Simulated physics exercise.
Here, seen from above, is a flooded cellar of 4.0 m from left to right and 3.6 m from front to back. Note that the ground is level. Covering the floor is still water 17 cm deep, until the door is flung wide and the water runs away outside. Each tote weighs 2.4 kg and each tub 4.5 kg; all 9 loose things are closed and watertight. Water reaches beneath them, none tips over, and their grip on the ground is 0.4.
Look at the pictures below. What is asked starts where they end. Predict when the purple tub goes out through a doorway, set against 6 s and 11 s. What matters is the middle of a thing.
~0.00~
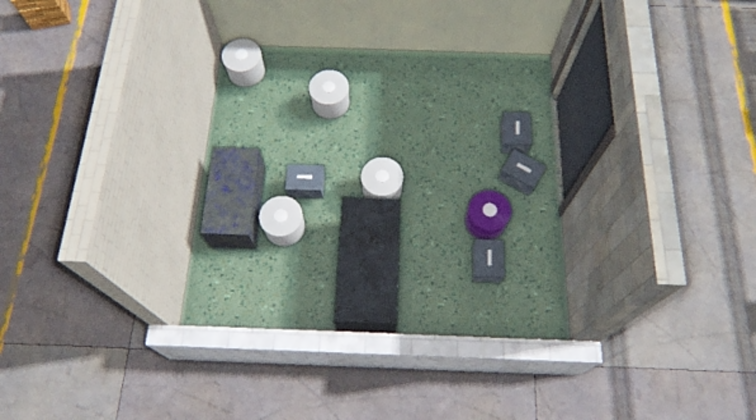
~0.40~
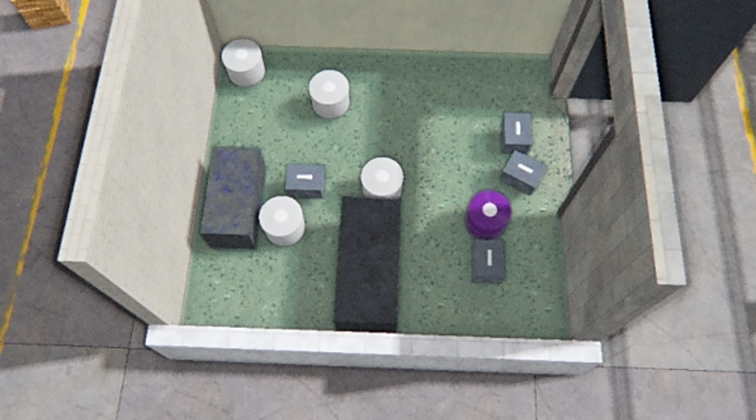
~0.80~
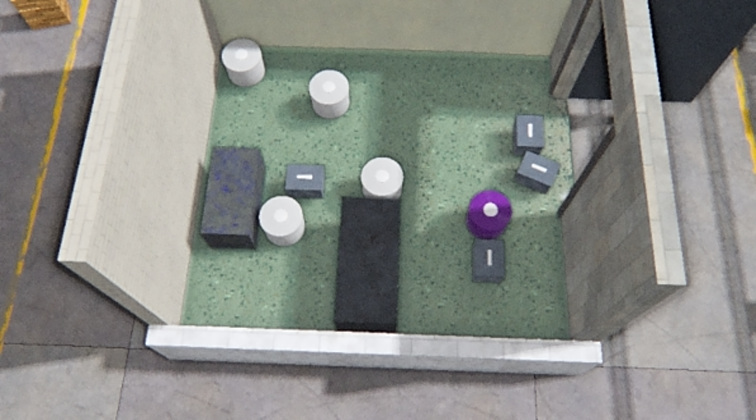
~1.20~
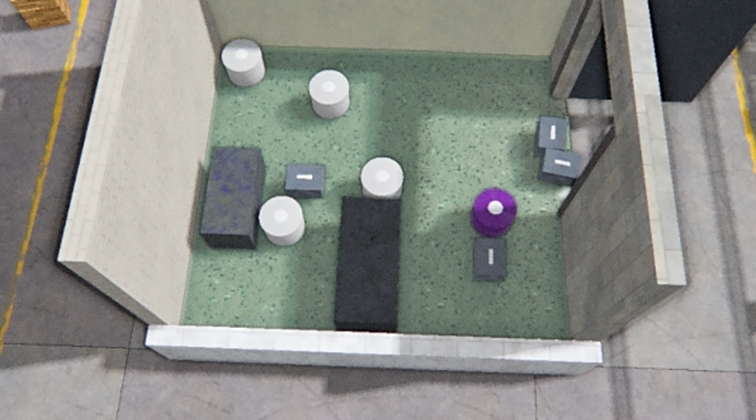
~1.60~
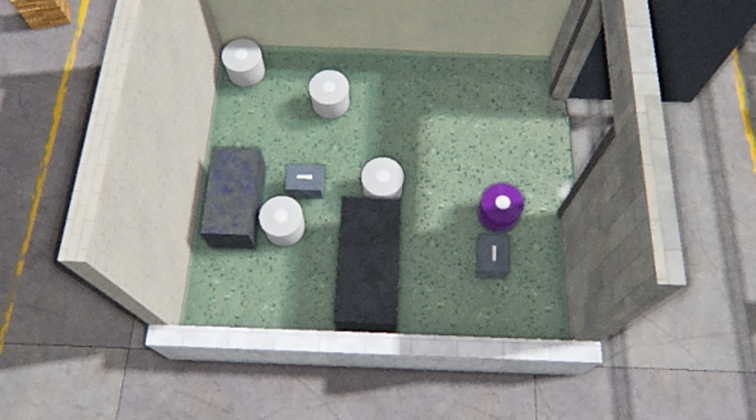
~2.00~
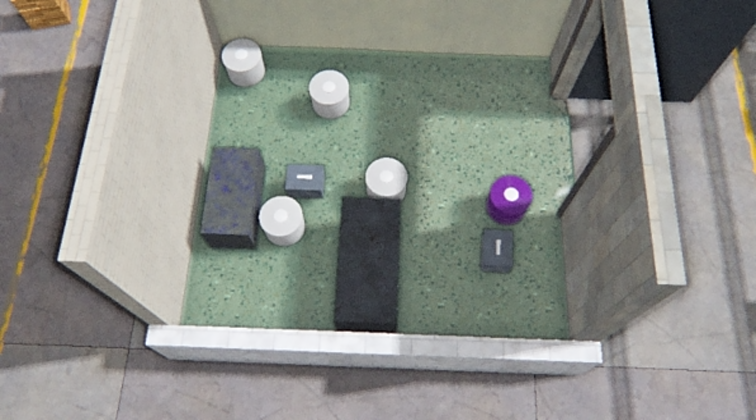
It goes out before 6 s.
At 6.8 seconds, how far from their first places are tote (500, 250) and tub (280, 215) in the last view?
First named - gone out; second named - 80 cm.
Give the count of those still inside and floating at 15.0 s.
Total: 2.
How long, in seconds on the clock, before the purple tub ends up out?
Somewhere near 3.5 s.
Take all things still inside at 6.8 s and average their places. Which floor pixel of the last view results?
(386, 147).
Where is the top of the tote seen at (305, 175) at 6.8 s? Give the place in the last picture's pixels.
(416, 163).
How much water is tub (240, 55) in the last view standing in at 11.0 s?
About 9 cm.
After 3.0 s the purple tub is near (540, 172), 0.7 m from its start, afloat; 2 of 9 are out; 7 afloat.
After 6.8 s the purple tub has gone out (at 3.7 s); 4 of 9 are out; 5 afloat.
After 11.0 s the purple tub has gone out (at 3.7 s); 5 of 9 are out; 4 afloat.
After 15.0 s the purple tub has gone out (at 3.7 s); 7 of 9 are out; 2 afloat.
